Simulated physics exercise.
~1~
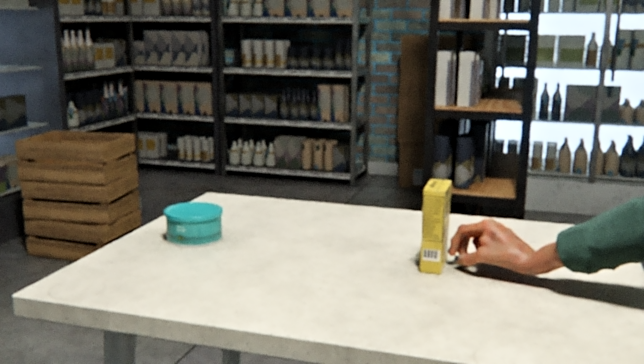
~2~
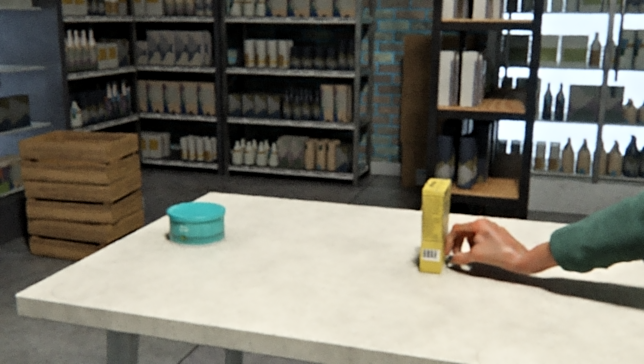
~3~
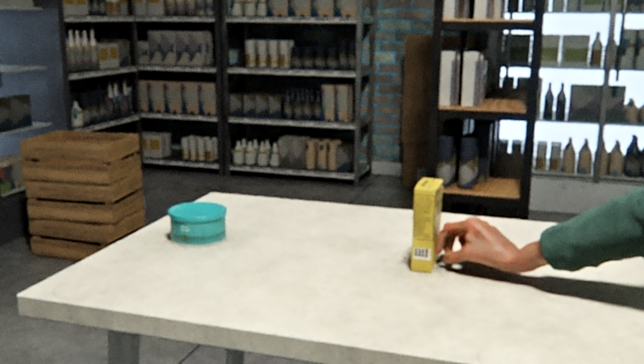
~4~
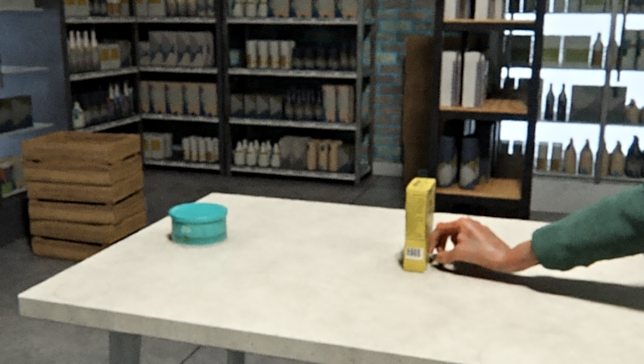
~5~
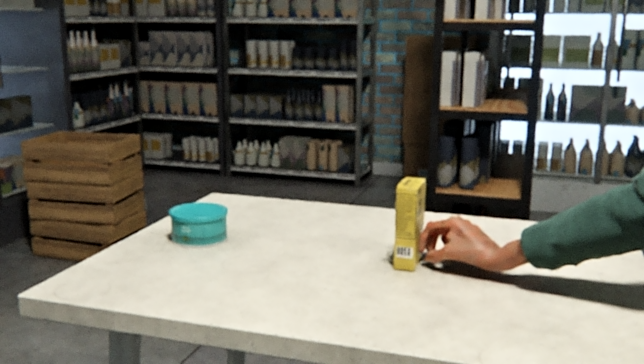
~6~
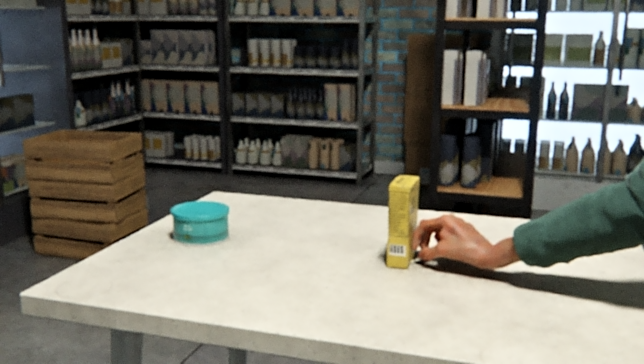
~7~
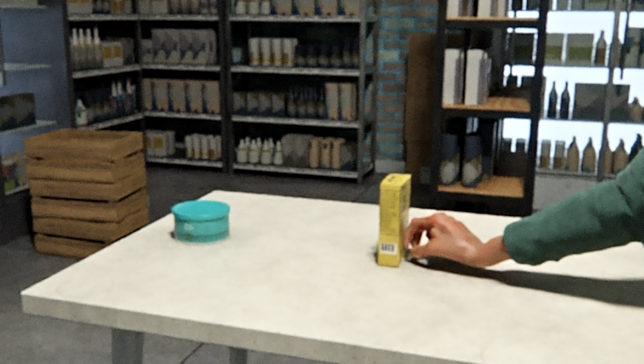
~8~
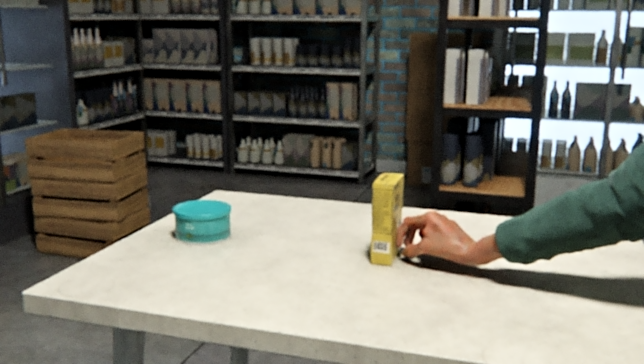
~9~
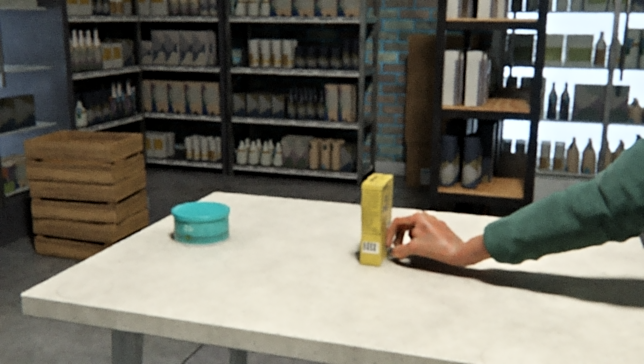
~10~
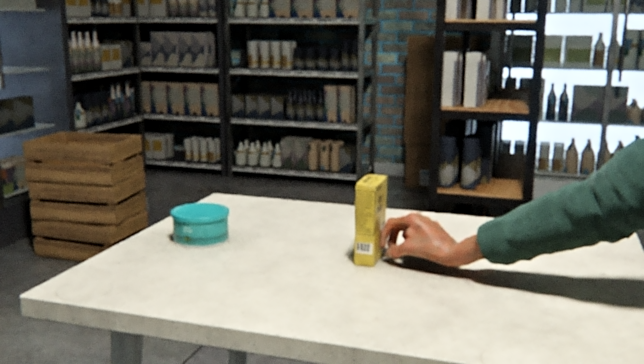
In a shop with stocked shelves, a hand slides an upright yellow packet left across a table towards a still turquoise tub.
